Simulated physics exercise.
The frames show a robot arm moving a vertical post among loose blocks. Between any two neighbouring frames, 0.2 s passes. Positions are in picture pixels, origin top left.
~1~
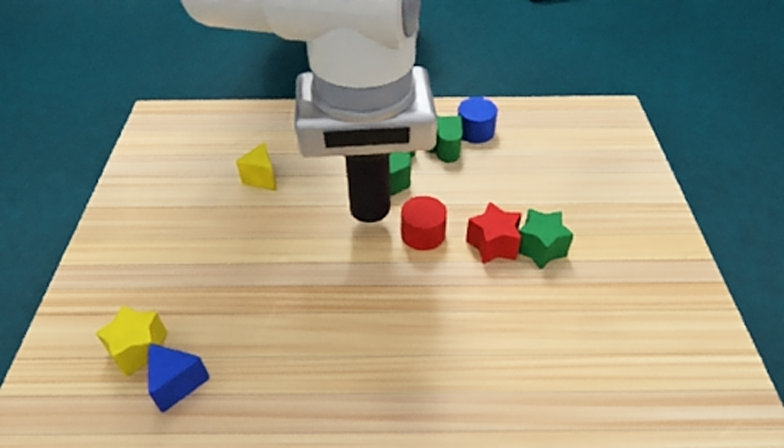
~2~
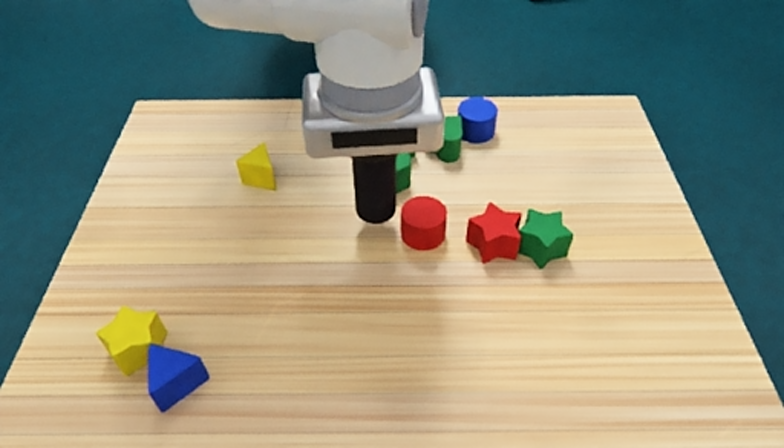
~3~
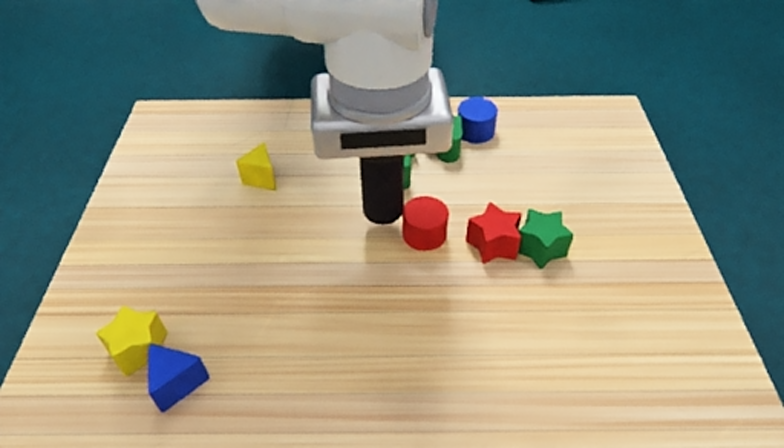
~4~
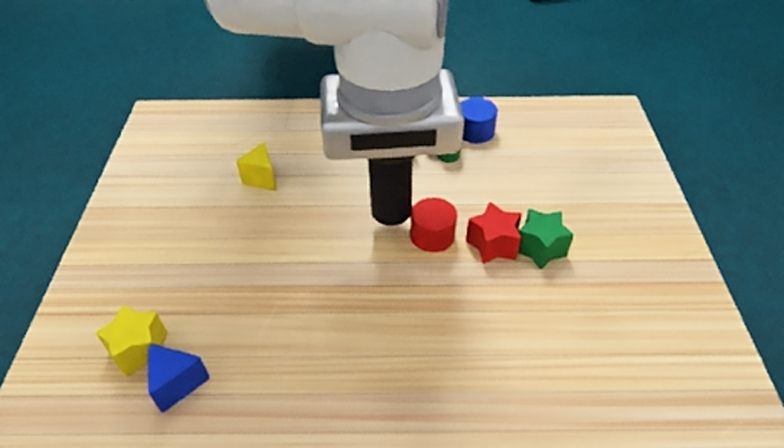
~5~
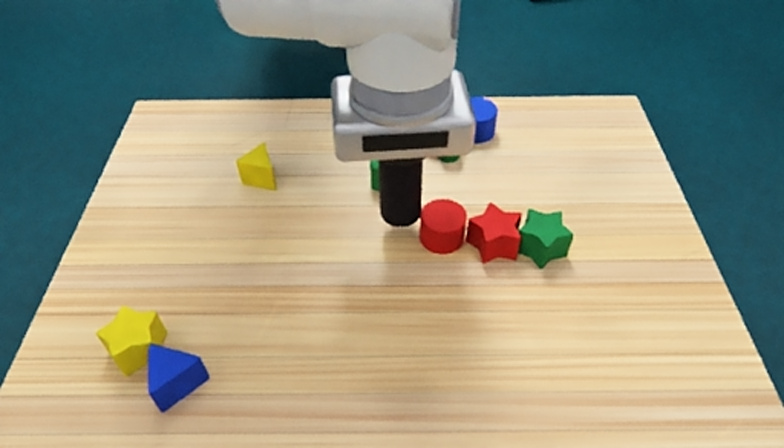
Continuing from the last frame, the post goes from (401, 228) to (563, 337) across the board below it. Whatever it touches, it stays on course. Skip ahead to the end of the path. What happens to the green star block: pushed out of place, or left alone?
It will end up elsewhere.
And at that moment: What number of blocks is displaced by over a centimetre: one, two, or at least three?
There will be three or more blocks that move more than 1 cm.
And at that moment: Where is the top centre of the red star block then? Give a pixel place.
Put as a pixel place, it's (542, 212).
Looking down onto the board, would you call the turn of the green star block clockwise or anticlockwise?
Its spin: Clockwise.
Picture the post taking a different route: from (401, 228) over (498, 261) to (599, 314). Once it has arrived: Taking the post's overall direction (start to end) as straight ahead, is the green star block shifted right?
No - that is not the case.
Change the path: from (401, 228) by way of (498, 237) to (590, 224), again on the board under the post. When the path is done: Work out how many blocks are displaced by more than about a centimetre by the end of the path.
The number of blocks that move over 1 cm is three or more.
On the path given first. One third of the way, post at (452, 246); red disc at (492, 224); red star block at (533, 215), turned 15° clockwise; green star block at (581, 229), turned 20° clockwise.
Two thirds of the way, post at (508, 283); red disc at (508, 231); red star block at (542, 212); green star block at (591, 227), turned 40° clockwise.
At the end, post at (569, 323); green hexagonal block in place; red disc at (508, 231); red star block at (542, 212); green star block at (591, 227), turned 40° clockwise.
